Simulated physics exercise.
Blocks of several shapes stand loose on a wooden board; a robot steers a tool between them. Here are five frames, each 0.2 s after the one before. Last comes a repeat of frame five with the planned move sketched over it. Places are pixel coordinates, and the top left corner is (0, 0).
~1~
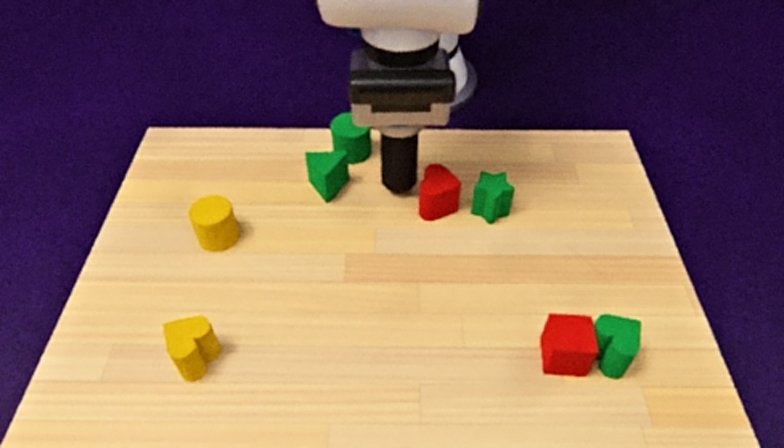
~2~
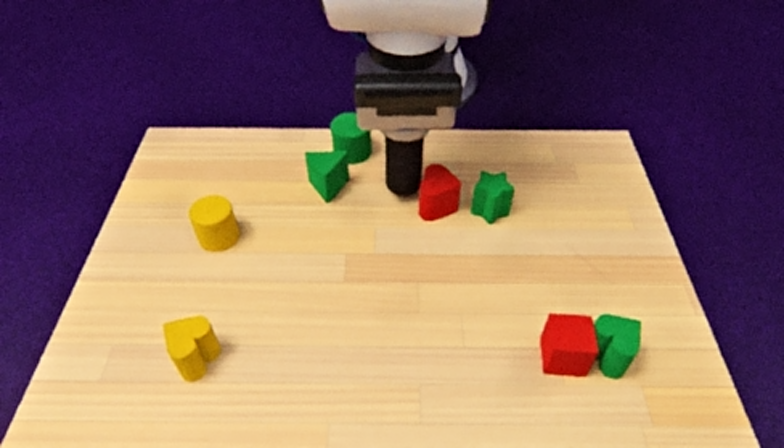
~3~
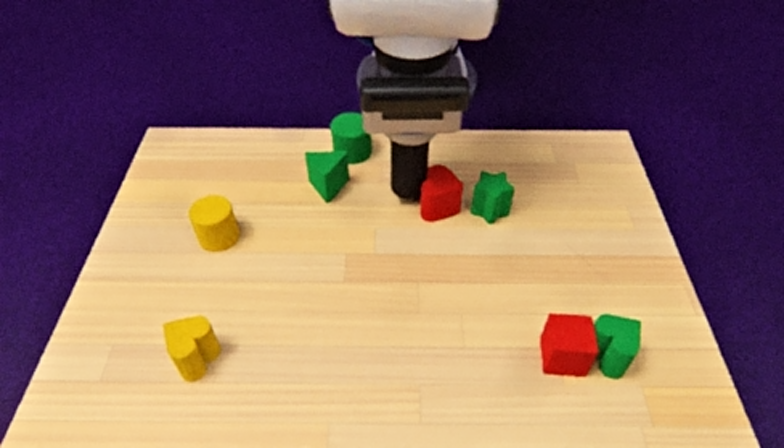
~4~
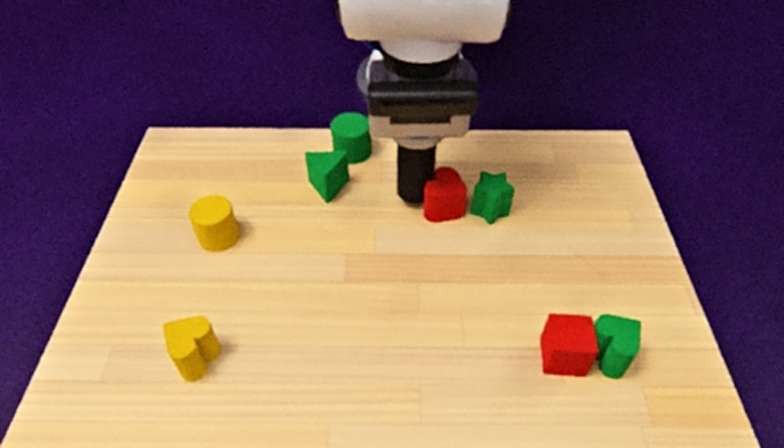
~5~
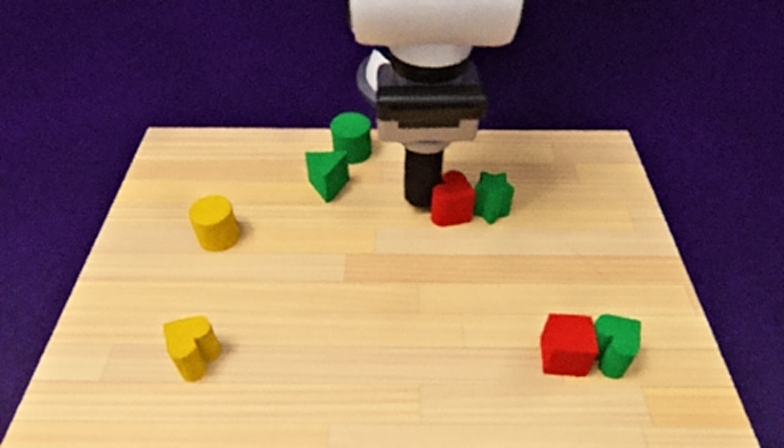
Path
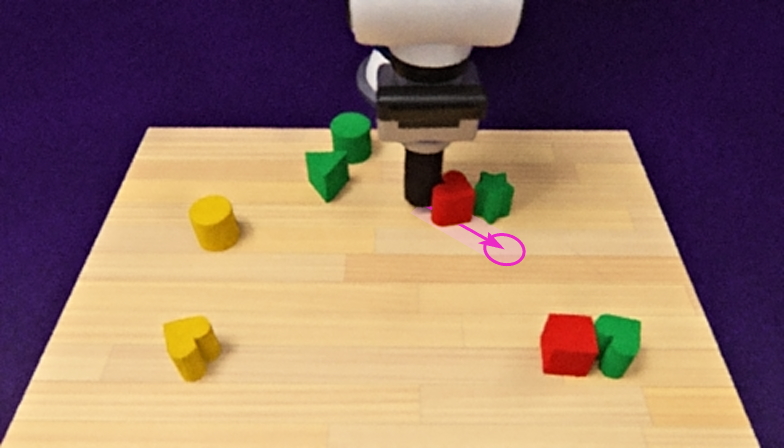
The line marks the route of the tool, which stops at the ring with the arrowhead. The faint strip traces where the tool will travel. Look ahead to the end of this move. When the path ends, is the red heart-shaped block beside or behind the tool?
No - that is not the case.
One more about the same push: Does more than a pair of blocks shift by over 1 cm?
No, I don't think so.
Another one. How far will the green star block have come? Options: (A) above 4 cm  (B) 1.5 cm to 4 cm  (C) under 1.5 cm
Choice B: 1.5 cm to 4 cm.
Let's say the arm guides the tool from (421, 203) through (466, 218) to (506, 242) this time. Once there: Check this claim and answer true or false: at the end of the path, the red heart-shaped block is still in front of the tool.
This is true.
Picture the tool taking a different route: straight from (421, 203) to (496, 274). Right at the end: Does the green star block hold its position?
Final answer: No.
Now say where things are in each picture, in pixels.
Tool tip (399, 180); block tops, red heart-shaped block (439, 179); green star block (495, 182), in the first frame.
Tool (403, 183); blocks unchanged, in the second frame.
Tool (409, 187); red heart-shaped block (441, 180), in the third frame.
Tool (415, 191); red heart-shaped block (446, 182), in the fourth frame.
Tool (422, 195); red heart-shaped block (454, 186); green star block (495, 182), in the fifth frame.
Path on the board, straight from (421, 203) to (504, 249).
The first path, step by step. One third of the way, tool (449, 210); red heart-shaped block (483, 202); green star block (507, 184), turned 50° anticlockwise.
Two thirds of the way, tool (477, 225); red heart-shaped block (514, 217); green star block (514, 187), turned 85° anticlockwise.
At the end, tool (506, 241); red heart-shaped block (546, 234); green star block (514, 187), turned 85° anticlockwise.
